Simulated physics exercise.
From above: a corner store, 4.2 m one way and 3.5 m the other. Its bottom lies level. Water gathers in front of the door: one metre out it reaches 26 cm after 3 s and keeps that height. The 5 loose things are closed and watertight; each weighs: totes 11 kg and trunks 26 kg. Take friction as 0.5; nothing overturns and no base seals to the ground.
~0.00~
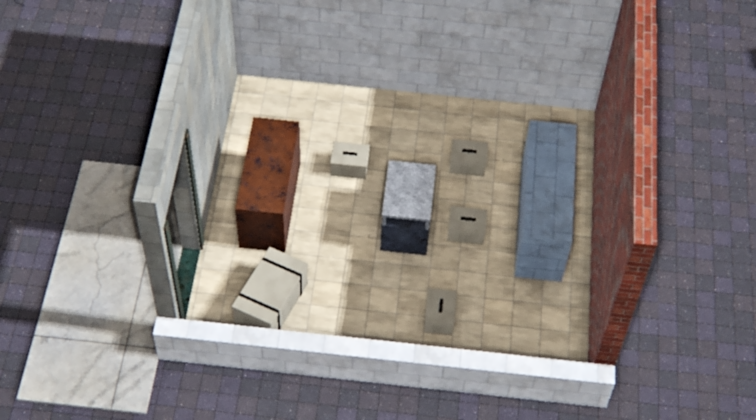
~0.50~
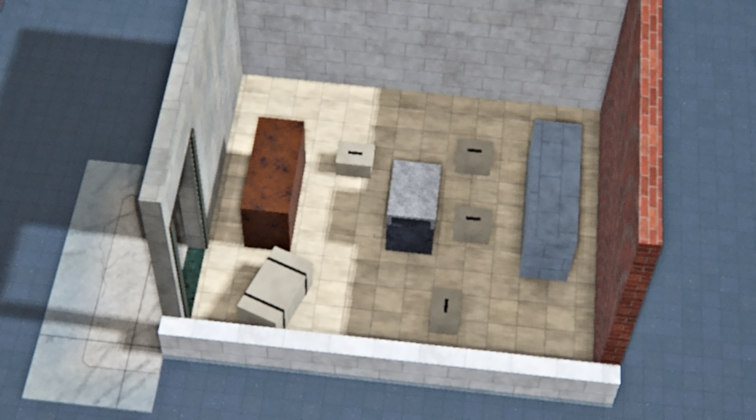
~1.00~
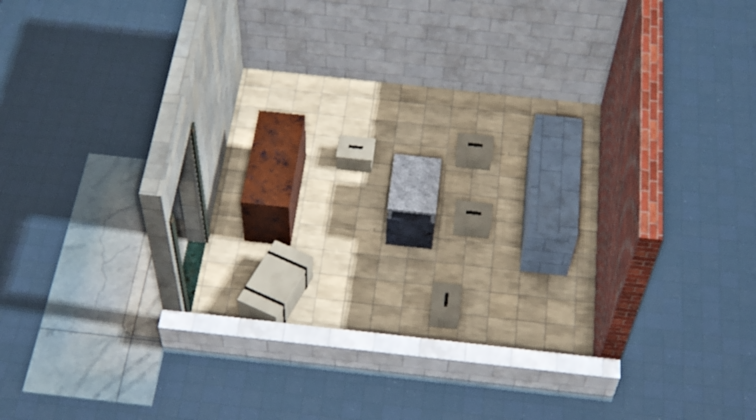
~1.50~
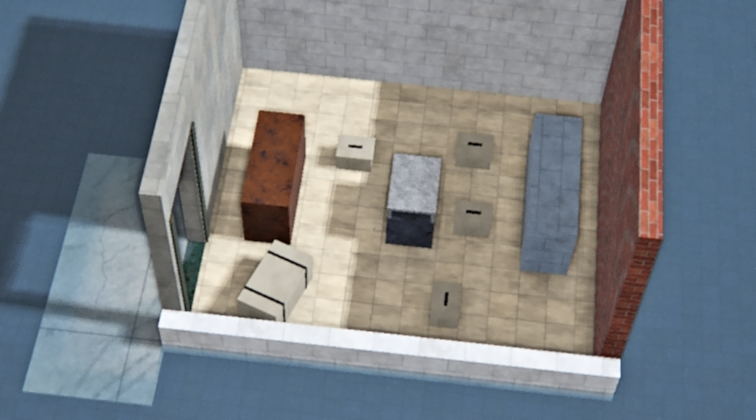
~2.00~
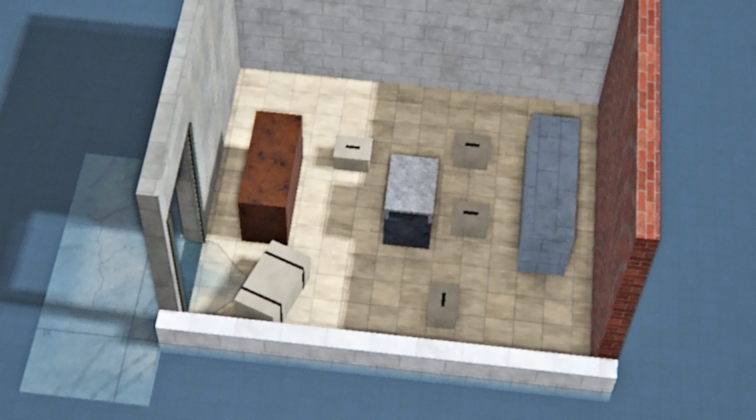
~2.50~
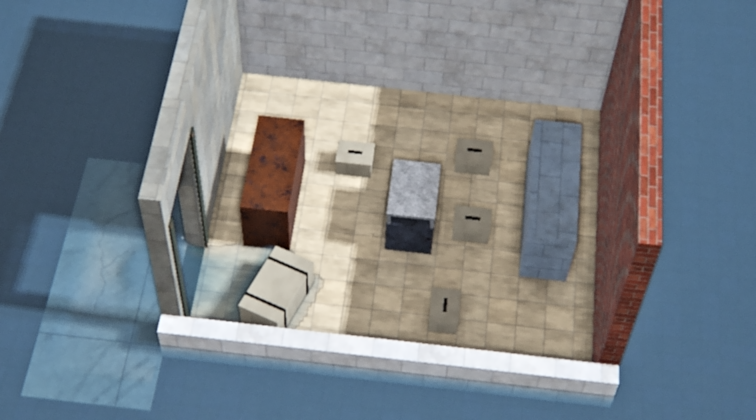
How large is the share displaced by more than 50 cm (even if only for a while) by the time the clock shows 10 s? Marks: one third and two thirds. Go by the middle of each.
That comes to two thirds or above.
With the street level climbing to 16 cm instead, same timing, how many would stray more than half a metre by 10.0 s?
In that case 2 of them.
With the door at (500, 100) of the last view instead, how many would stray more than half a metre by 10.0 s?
Then 4.
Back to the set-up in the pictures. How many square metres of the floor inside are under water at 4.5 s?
Roughly 7.0 m2.
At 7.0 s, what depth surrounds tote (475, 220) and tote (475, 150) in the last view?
Roughly 6 and 3 cm.
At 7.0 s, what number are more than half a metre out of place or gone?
2 of them.
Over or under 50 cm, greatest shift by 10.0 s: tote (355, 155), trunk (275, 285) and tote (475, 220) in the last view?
In turn: Less, past it, more.
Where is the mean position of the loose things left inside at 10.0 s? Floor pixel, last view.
Near (456, 178).
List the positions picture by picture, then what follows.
A trunk at (270, 285) rests on the ground; a tote at (469, 151) rests on the ground; water covers 0.0 m2; 0 of 5 have shifted, in the first frame.
A trunk at (275, 284) rests on the ground; a tote at (475, 151) rests on the ground; 0.0 m2 under water; 0 of 5 have shifted, in the second frame.
A trunk at (276, 278), on the bottom; a tote at (475, 145), on the bottom; water covers 0.0 m2; 0 of 5 have shifted, in the third frame.
A trunk at (276, 278) rests on the ground; a tote at (475, 145) rests on the ground; 0.0 m2 under water; 0 of 5 have shifted, in the fourth frame.
A trunk at (273, 278) rests on the ground; a tote at (472, 145), on the bottom; 0.3 m2 under water; 0 of 5 have shifted, in the fifth frame.
A trunk at (277, 284) rests on the ground; a tote at (474, 151) rests on the ground; 0.7 m2 under water; 0 of 5 have shifted, in the sixth frame.
After 3.5 s 1 of 5 are over 50 cm from their spots; 0 afloat.
After 4.5 s 2 of 5 are over 50 cm from their spots; 0 afloat.
After 7.0 s 2 of 5 are over 50 cm from their spots; 2 afloat.
After 10.0 s 4 of 5 are over 50 cm from their spots, and 4 have been at some point; 3 afloat.
